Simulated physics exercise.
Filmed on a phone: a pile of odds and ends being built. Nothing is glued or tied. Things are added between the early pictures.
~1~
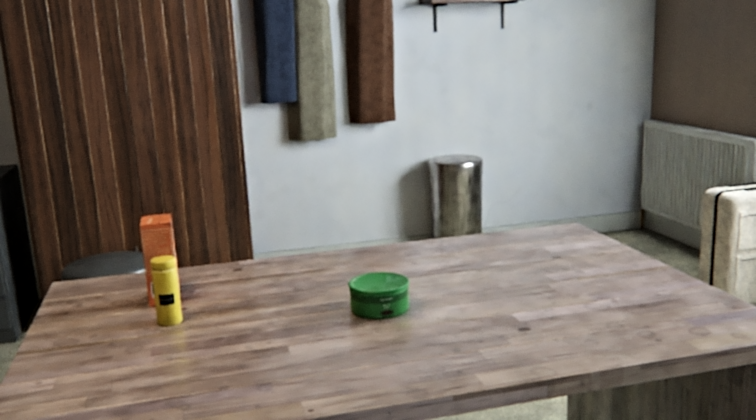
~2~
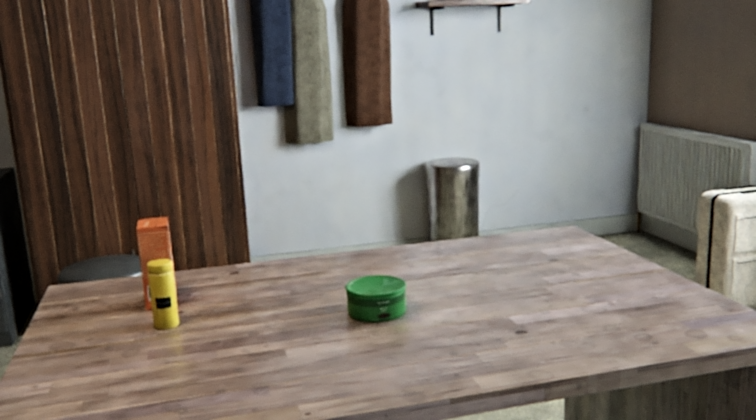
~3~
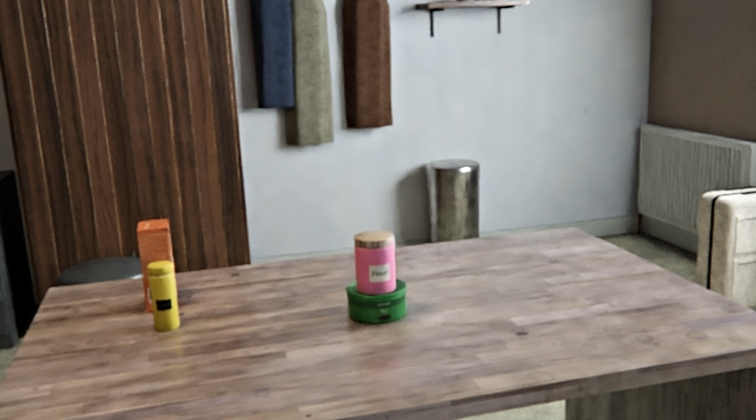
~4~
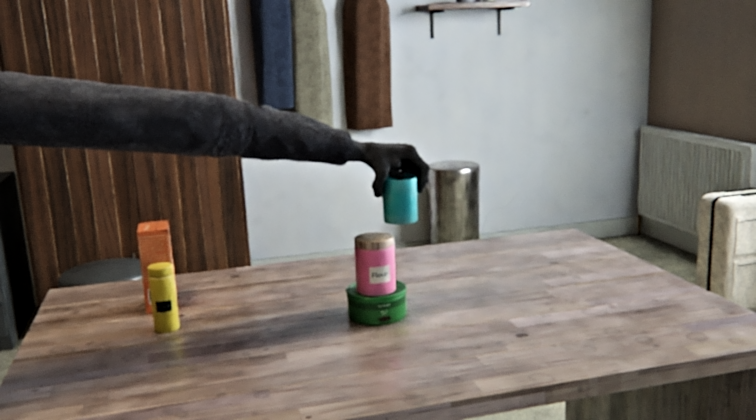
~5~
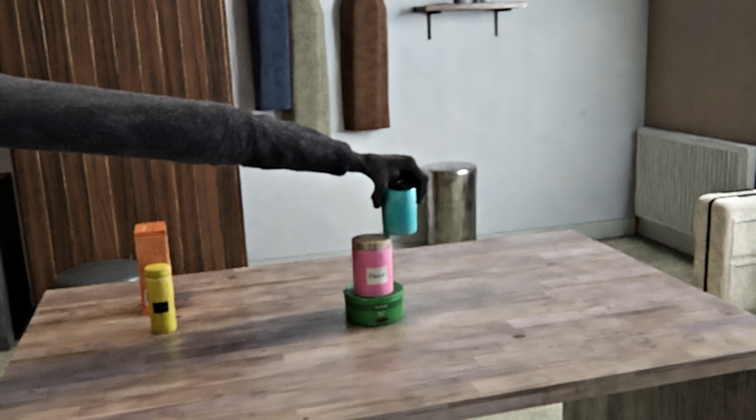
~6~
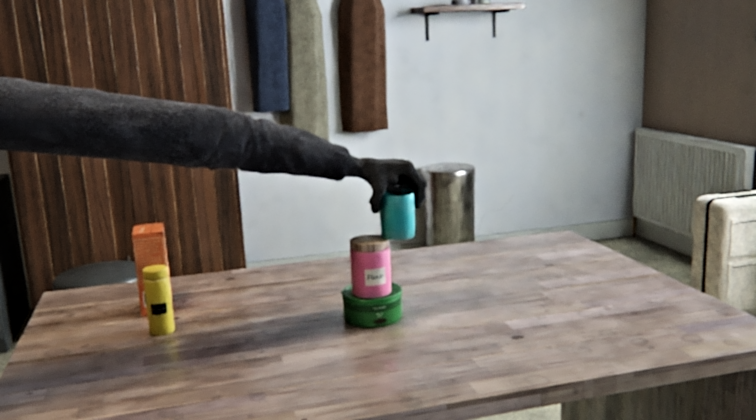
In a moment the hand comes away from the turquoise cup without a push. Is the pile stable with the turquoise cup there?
As it turns out, it loses its balance.
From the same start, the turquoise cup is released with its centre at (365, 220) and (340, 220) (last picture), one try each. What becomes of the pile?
First try: It holds; second try: It comes apart.
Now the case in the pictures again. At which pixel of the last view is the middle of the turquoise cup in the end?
Near (431, 302).
Then, 0.20 s past the last view, turquoise cup rocked 38° from its first pose near (409, 224).
Then, 0.30 s past the last view, turquoise cup now fallen.
Then, 0.40 s past the last view, things are still on the move.
Then, 1.50 s past the last view, nothing new.
Finally, fallen, turquoise cup; the other 4 still in place. Final places as the last picture's camera would see them, turquoise cup near (431, 302). The pile comes apart.
